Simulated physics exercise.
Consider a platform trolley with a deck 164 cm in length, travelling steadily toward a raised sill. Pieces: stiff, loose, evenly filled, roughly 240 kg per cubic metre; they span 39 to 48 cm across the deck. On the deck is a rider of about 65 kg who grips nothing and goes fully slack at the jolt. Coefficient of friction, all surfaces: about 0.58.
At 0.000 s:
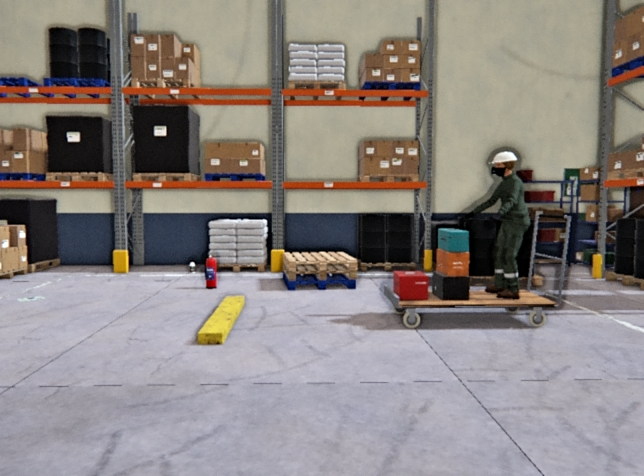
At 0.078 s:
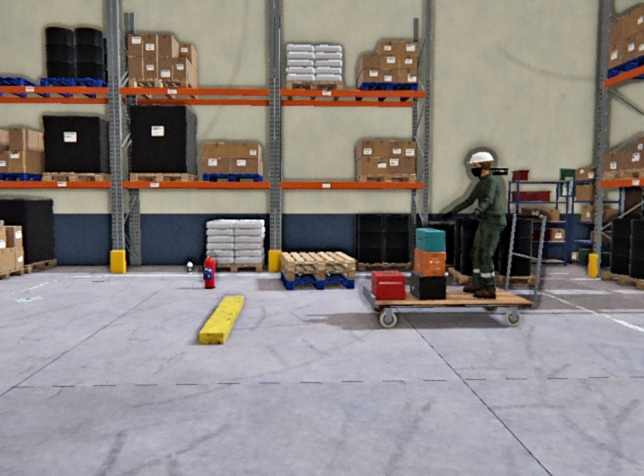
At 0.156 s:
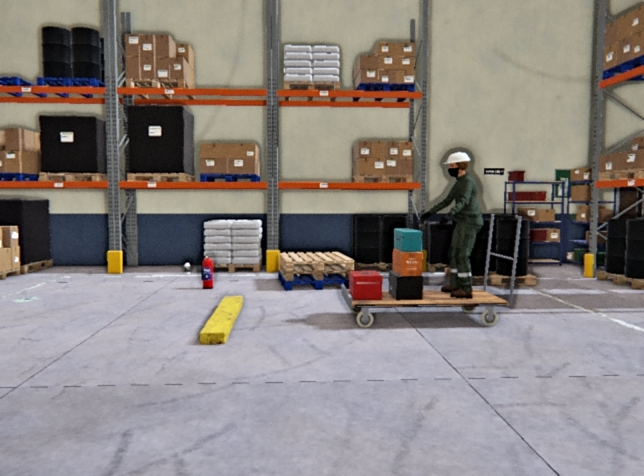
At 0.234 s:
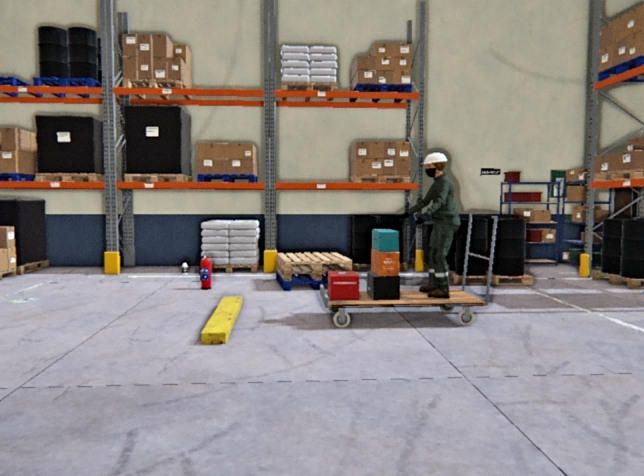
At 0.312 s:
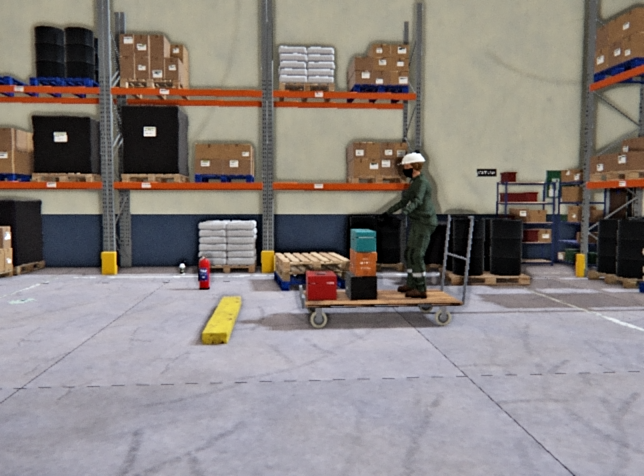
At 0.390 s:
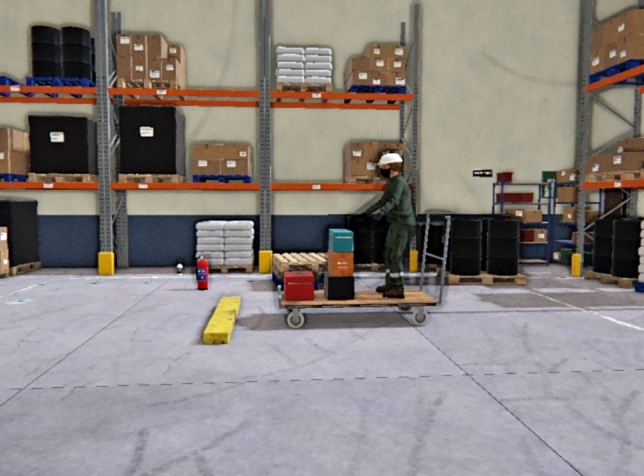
A worker in a white helmet and green coveralls stood on a flat trolley carrying a red toolbox and stacked boxes as it rolled steadily left across the warehouse floor, nearing a yellow bar.
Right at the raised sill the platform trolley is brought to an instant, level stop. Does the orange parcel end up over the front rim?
Yes.
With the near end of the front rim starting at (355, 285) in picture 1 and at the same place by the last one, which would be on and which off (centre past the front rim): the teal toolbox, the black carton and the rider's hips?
Teal: No longer aboard; black: Still aboard; hips: Still aboard.
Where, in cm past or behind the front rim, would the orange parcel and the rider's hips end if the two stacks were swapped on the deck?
Then orange 80 past, hips 60 past.
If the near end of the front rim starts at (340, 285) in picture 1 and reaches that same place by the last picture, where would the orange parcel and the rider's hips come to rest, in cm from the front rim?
Then orange 30 behind, hips 70 behind.
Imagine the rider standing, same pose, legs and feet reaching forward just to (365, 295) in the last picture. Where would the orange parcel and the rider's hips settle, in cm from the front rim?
The orange one would end 30 cm past the front rim and the hips 40 cm past it.
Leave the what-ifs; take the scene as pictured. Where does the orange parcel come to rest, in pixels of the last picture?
End point: About (191, 312) px.
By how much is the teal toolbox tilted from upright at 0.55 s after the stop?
It leans roughly 130° away from upright.
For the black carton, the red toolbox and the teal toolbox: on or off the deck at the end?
Finally black still riding, red still riding, teal dropped.
After 0.57 s the deck stops.
After 1.12 s the orange parcel is 4 cm past the rim, tilted 165°, near (222, 264) in the last picture's view.
After 1.57 s the orange parcel is 24 cm past the rim, tilted 85°, near (204, 302) in the last picture's view.
When all is still (4.6 s), past the rim, teal toolbox, orange parcel and the rider's hips; behind it, black carton and red toolbox.
